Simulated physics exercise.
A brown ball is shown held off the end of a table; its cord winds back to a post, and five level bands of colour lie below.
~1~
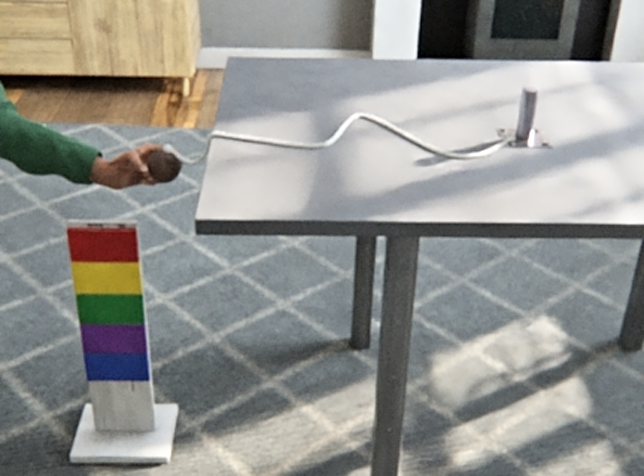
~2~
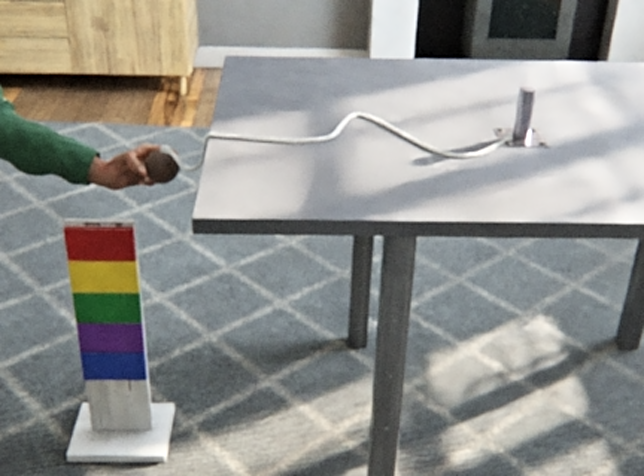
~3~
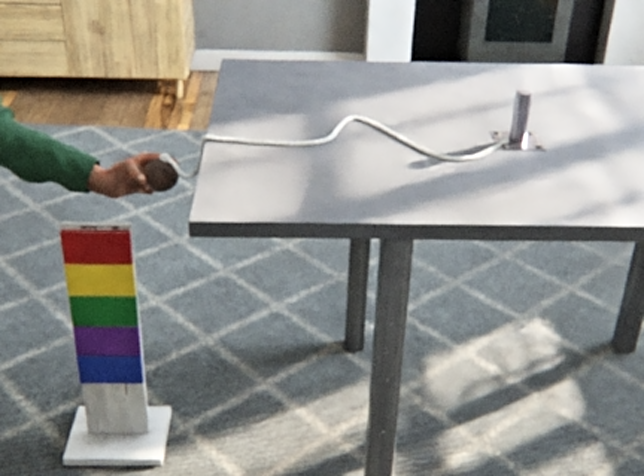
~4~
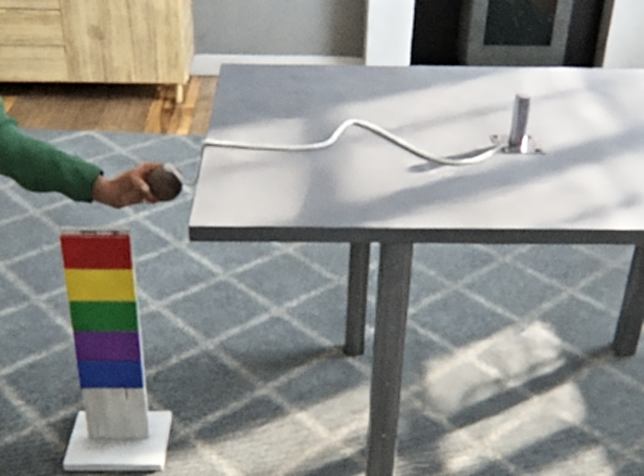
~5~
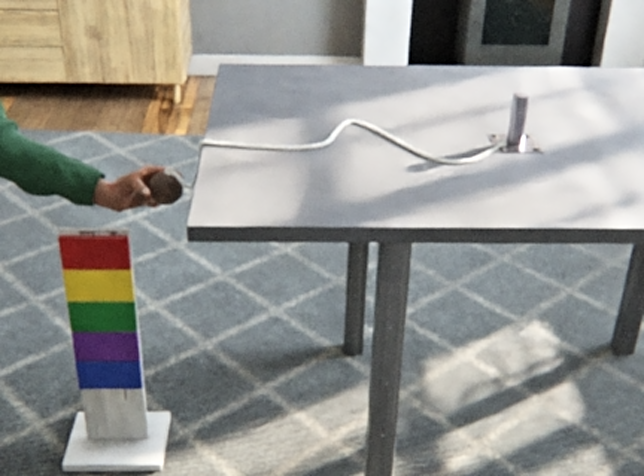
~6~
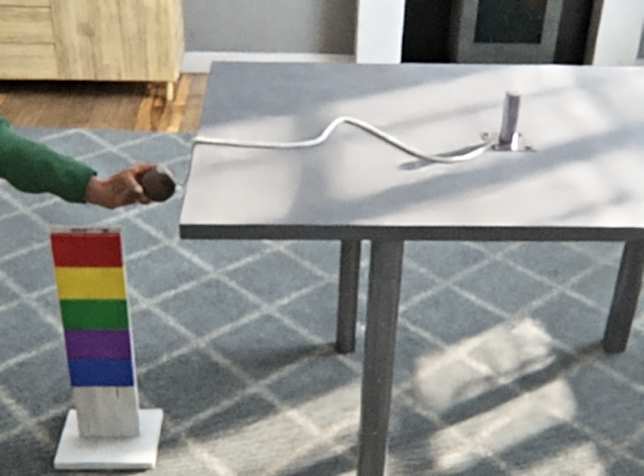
In a room with a patterned rug, a hand in a green sleeve holds a brown ball just off the left end of a gray table, its pale cord winding back to a post, above a stand with five coloured bands. The view shifts slightly, while the hand and ball barely move.
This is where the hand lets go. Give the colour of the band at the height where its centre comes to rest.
The band is green.
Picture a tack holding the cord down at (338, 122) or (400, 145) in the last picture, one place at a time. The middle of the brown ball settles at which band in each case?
Red, then yellow.
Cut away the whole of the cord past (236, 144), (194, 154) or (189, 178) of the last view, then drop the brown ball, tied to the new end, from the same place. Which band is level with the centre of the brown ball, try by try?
Each try in turn: Above them all; red; yellow.
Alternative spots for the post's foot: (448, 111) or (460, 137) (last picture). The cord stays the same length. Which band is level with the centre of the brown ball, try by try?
First try: Purple; second try: Purple.
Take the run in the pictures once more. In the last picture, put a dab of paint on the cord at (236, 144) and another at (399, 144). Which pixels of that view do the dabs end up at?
The first moves to (196, 203), the second to (360, 140).
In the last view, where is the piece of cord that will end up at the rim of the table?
Look close to (303, 145) - that's the one.
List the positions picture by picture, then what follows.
In the first frame, brown ball (164, 166); red (103, 247); yellow (107, 279); green (110, 310); purple (114, 340); blue (117, 368).
In the second frame, brown ball (162, 166); cord through (488, 150) (416, 142) (354, 116) (310, 141) (224, 136).
In the third frame, brown ball (161, 174).
In the fourth frame, brown ball (165, 185); cord through (484, 157) (412, 149) (350, 123) (305, 148) (219, 144).
In the fifth frame, brown ball (166, 188).
In the sixth frame, brown ball (158, 186); cord through (474, 155) (403, 146) (340, 120) (296, 146) (210, 142).
Soon after, ball near (167, 280); level with yellow.
Then, ball near (217, 310); level with green.
Further on, ball near (198, 322); level with green.
At rest, ball near (202, 319); level with green. Its centre hangs level with the green band.
